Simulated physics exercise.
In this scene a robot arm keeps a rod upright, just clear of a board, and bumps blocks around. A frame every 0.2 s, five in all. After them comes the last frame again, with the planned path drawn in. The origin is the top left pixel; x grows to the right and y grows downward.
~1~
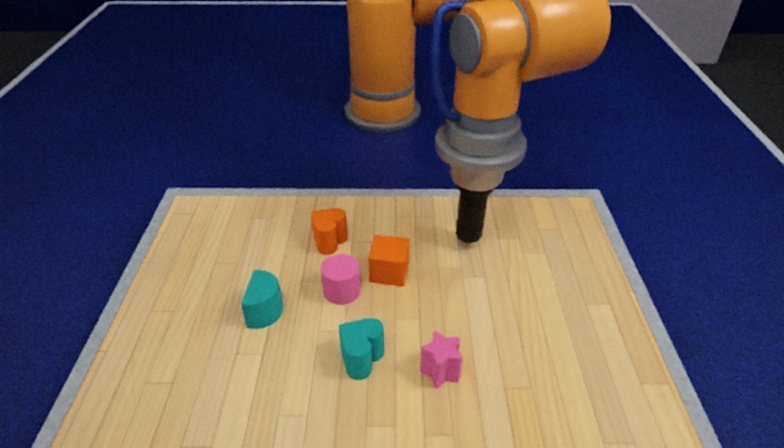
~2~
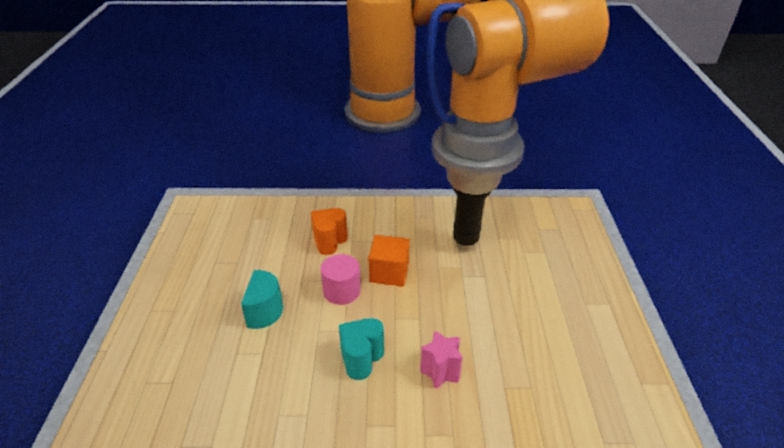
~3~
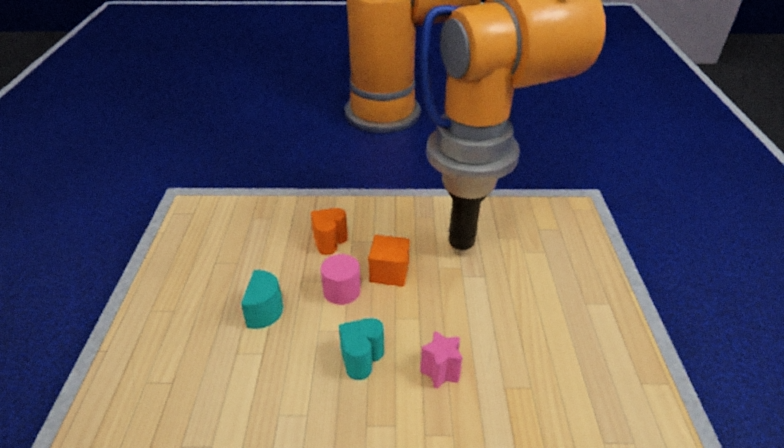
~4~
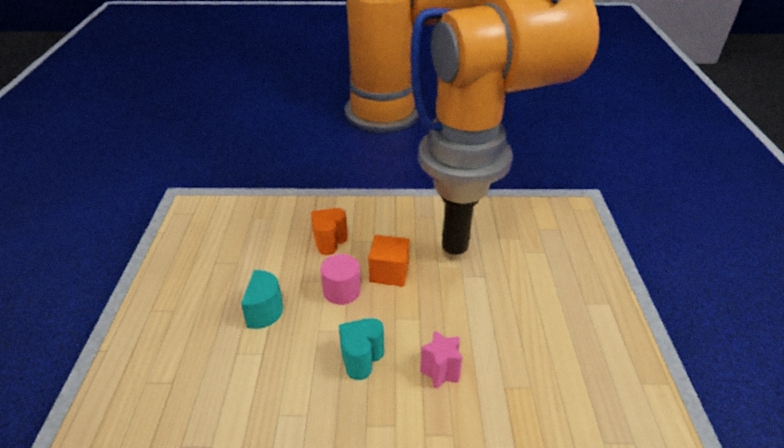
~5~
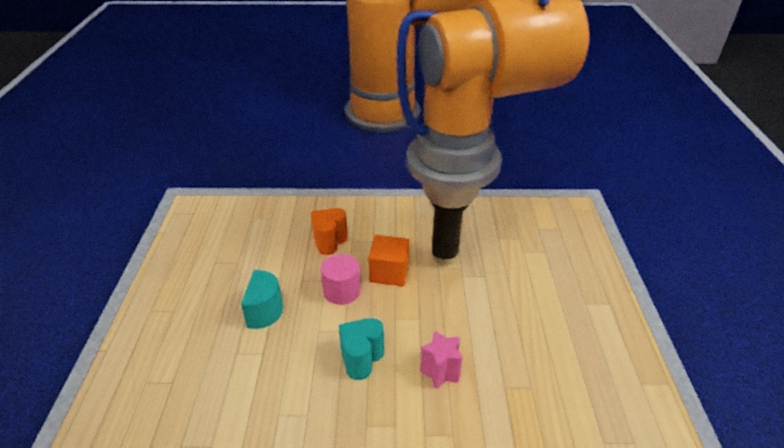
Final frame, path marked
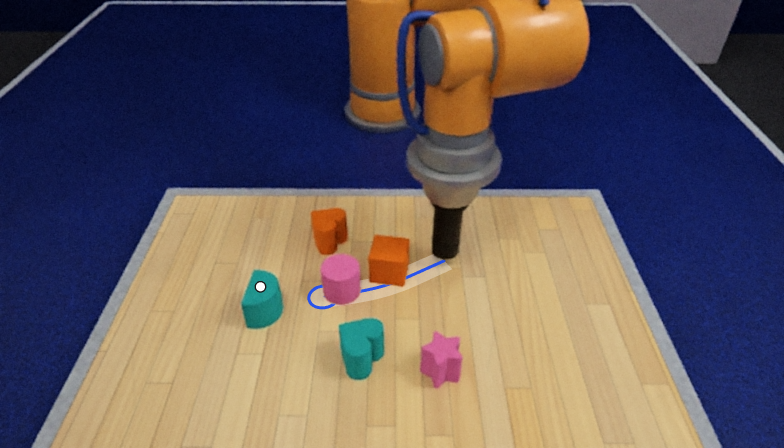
To begin with, an orange robot arm holds a black rod over a wooden board, to the right of several small orange, pink and turquoise blocks. The arm then moves the rod slowly left and slightly toward the viewer, bringing it close to the orange square block, while all the blocks stay still.
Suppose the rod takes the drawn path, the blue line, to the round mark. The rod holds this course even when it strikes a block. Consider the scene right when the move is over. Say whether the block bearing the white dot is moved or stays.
That block will leave its spot.
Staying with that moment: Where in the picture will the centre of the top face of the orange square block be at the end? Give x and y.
My estimate: (343, 244).
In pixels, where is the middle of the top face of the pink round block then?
Pixel (286, 273).
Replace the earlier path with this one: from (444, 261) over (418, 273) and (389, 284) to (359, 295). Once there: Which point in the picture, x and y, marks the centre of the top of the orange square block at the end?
The middle of the upper face of the orange square block will lie at about (352, 246) in the picture.
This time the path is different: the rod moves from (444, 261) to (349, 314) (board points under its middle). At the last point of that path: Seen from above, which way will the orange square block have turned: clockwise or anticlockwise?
Verdict: Clockwise.
The drawn path runs from (444, 261) via (409, 277) and (368, 290), ending at (323, 297); the dot is on the turquoise half-round block.
The first path, step by step. One third of the way, rod at (408, 267); orange square block at (375, 250).
Two thirds of the way, rod at (368, 280); pink round block at (325, 270); orange square block at (349, 247), turned 40° clockwise.
At the end, rod at (322, 287); turquoise half-round block at (250, 288), turned 20° anticlockwise; orange heart-shaped block not moved; pink round block at (286, 273); orange square block at (343, 244), turned 60° clockwise.
